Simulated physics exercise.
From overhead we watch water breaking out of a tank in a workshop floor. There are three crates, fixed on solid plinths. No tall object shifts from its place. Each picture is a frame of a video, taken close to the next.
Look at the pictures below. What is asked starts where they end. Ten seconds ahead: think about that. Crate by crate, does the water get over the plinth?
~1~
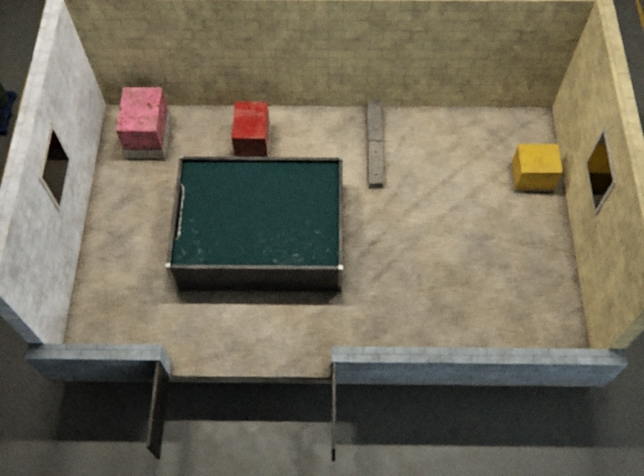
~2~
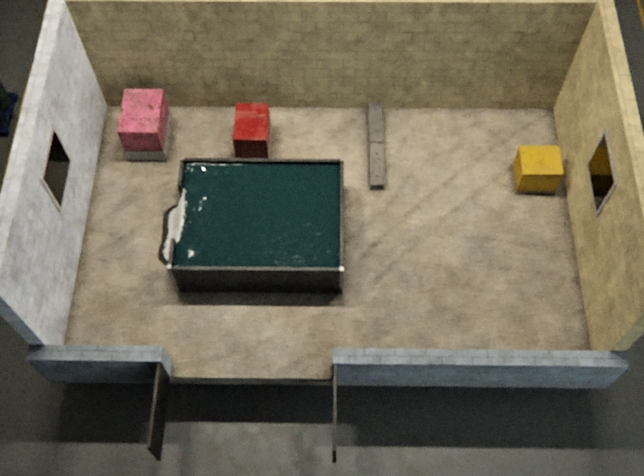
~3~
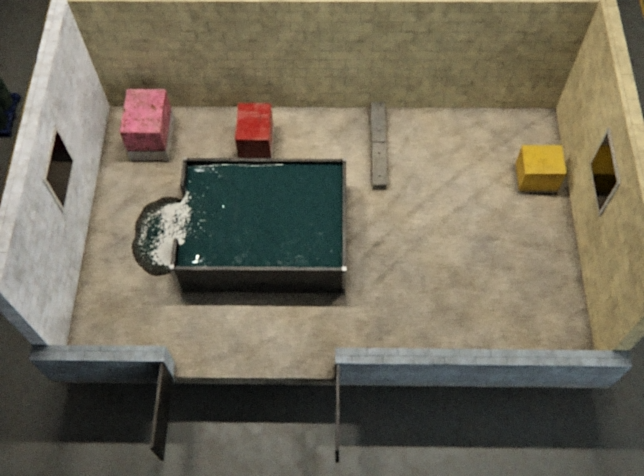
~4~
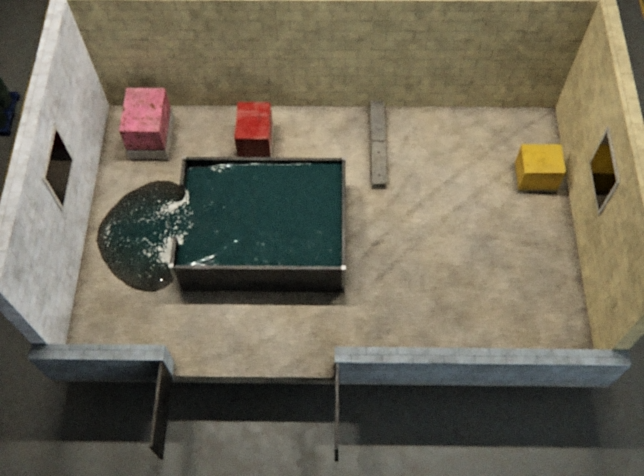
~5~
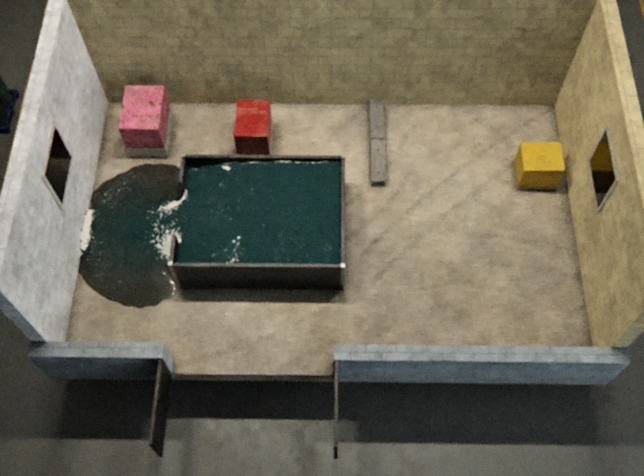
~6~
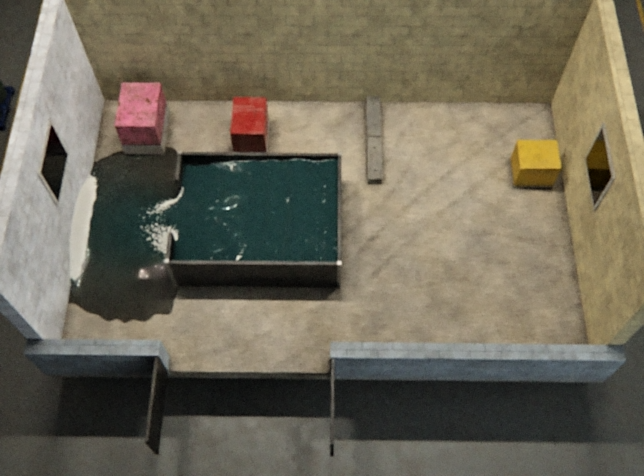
The yellow crate picks up moisture. The red crate picks up moisture. The pink crate picks up moisture.
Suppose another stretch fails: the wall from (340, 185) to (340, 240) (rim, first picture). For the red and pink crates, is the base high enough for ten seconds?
In short: Red crate stays untouched; pink crate stays untouched.
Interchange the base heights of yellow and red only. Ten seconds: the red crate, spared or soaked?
Red crate: Flooded.
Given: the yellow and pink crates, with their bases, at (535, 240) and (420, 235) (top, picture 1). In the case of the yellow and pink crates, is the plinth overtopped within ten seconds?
Reading - yellow crate: Flooded, pink crate: Untouched.
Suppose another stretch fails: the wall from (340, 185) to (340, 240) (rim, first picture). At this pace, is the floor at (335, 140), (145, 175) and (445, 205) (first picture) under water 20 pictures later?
In order: Spared, spared, swamped.
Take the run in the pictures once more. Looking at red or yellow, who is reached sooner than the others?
Simply the one in red.
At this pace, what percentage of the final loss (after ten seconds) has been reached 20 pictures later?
Note - share reached: 10 %.
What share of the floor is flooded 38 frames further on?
Near 75 in a hundred.
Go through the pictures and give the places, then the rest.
In the first frame, the water tank at (258, 213) is whole and still.
In the second frame, the front is at a hidden place, out from the gap at (183, 228).
In the third frame, the front is at (147, 212), out from the gap at (186, 229).
In the fourth frame, the front is at (106, 223), out from the gap at (186, 228).
In the fifth frame, the front is at (92, 199), out from the gap at (185, 226).
In the sixth frame, the front is at (93, 168), out from the gap at (181, 223).
A moment on, water covers 15 % of the floor; the yellow crate not reached, the red crate not reached, the pink crate water round its plinth.
Next, water covers 25 % of the floor; the yellow crate not reached, the red crate not reached, the pink crate water round its plinth.
Then, water covers 45 % of the floor; the yellow crate not reached, the red crate water round its plinth, the pink crate water round its plinth.
Later, water covers 75 % of the floor; the yellow crate not reached, the red crate water round its plinth, the pink crate water round its plinth.
In the end, water covers 95 % of the floor; the yellow crate was topped, the red crate was topped, the pink crate was topped.
